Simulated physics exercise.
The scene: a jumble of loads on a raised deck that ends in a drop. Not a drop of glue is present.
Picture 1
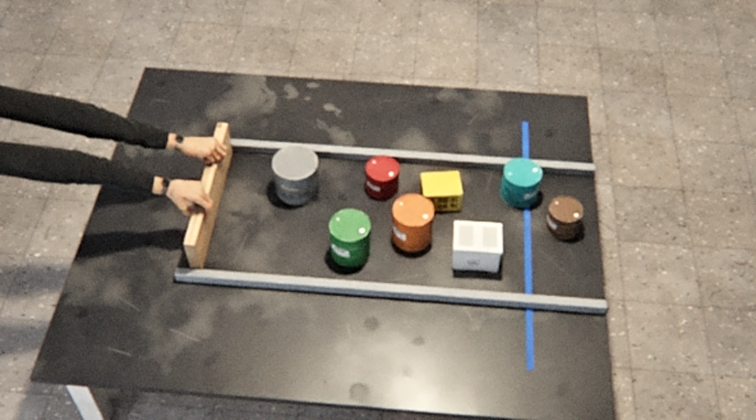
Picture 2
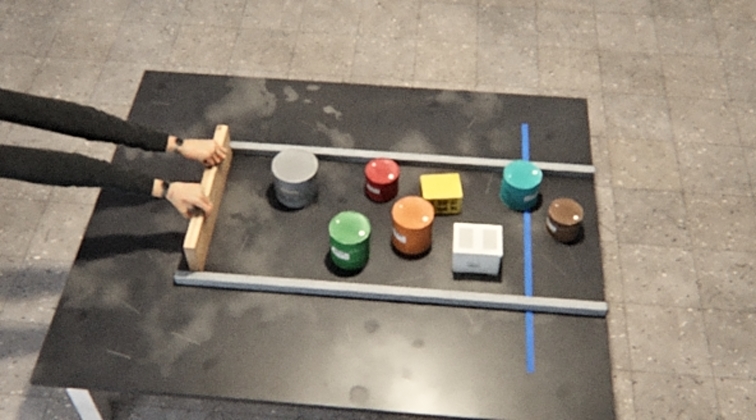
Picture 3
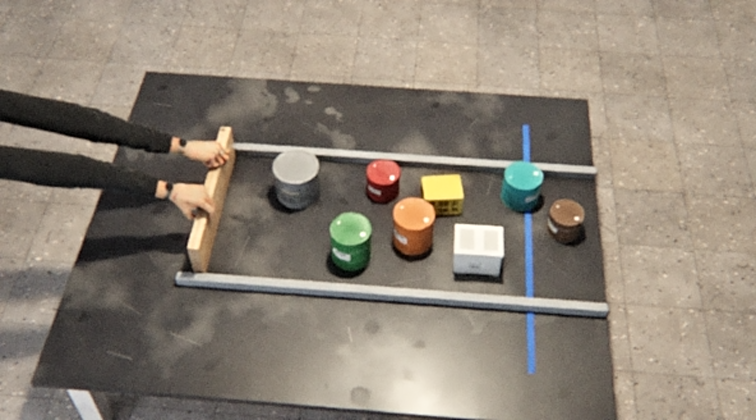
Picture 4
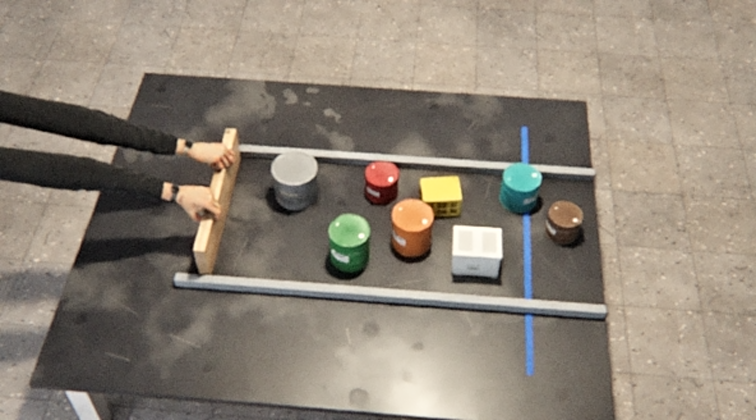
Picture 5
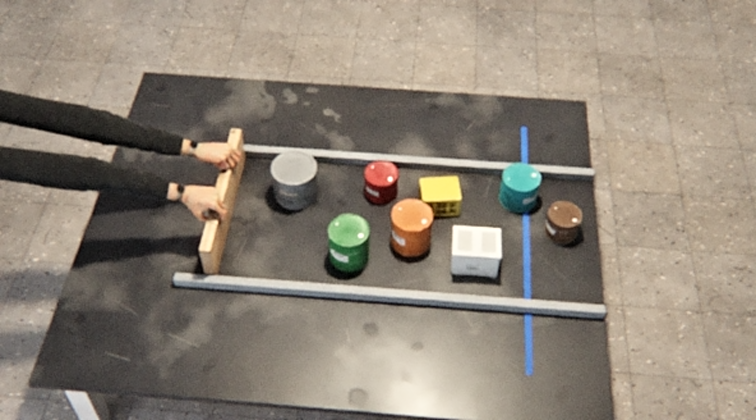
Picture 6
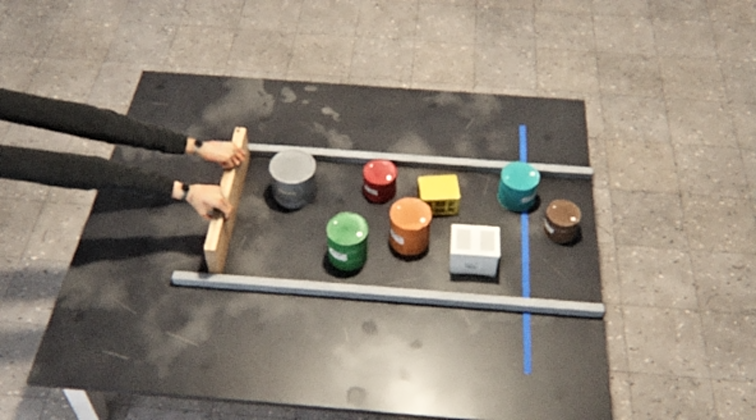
On a black tabletop, two hands slide a wooden plank slowly a short way to the right between two grey rails, while the canisters, yellow crate and white tote ahead of it stay in place around a blue tape line.
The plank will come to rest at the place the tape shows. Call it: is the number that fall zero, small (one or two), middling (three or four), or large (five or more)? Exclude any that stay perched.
It is small.
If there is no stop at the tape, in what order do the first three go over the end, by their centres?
Brown canister, turquoise canister, yellow crate.
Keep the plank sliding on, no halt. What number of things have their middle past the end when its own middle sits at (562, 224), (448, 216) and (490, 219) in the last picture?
The counts would come out as 4, 0 and 0.
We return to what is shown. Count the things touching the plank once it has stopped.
That would be 4 of them.
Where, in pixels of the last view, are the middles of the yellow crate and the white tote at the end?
(586, 206), and the other (586, 260).
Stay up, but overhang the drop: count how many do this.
It would come to 2.
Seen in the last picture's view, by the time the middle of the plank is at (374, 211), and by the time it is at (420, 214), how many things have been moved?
The count is 5 at the first point and 6 at the second.
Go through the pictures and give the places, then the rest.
The first frame shows brown canister (564, 218); turquoise canister (521, 183); white tote (476, 247); plank (210, 195); tape (528, 232).
The second frame shows turquoise canister (521, 185); red canister (382, 180).
The third frame shows white tote (477, 251); orange canister (414, 227).
The fourth frame shows brown canister (564, 223); yellow crate (440, 197).
The fifth frame shows turquoise canister (520, 188); plank (224, 201).
The sixth frame shows brown canister (562, 221); turquoise canister (518, 187); white tote (474, 251); plank (229, 200); tape (525, 236).
Early on, none off yet; brown canister at rest near (562, 221); turquoise canister at rest near (518, 187); white tote at rest near (474, 251).
A while later, none off yet; brown canister at rest near (562, 221); turquoise canister moving near (521, 187); white tote travelled a little near (489, 253).
Finally, the number that fall off is one or two; lost, turquoise canister and brown canister.
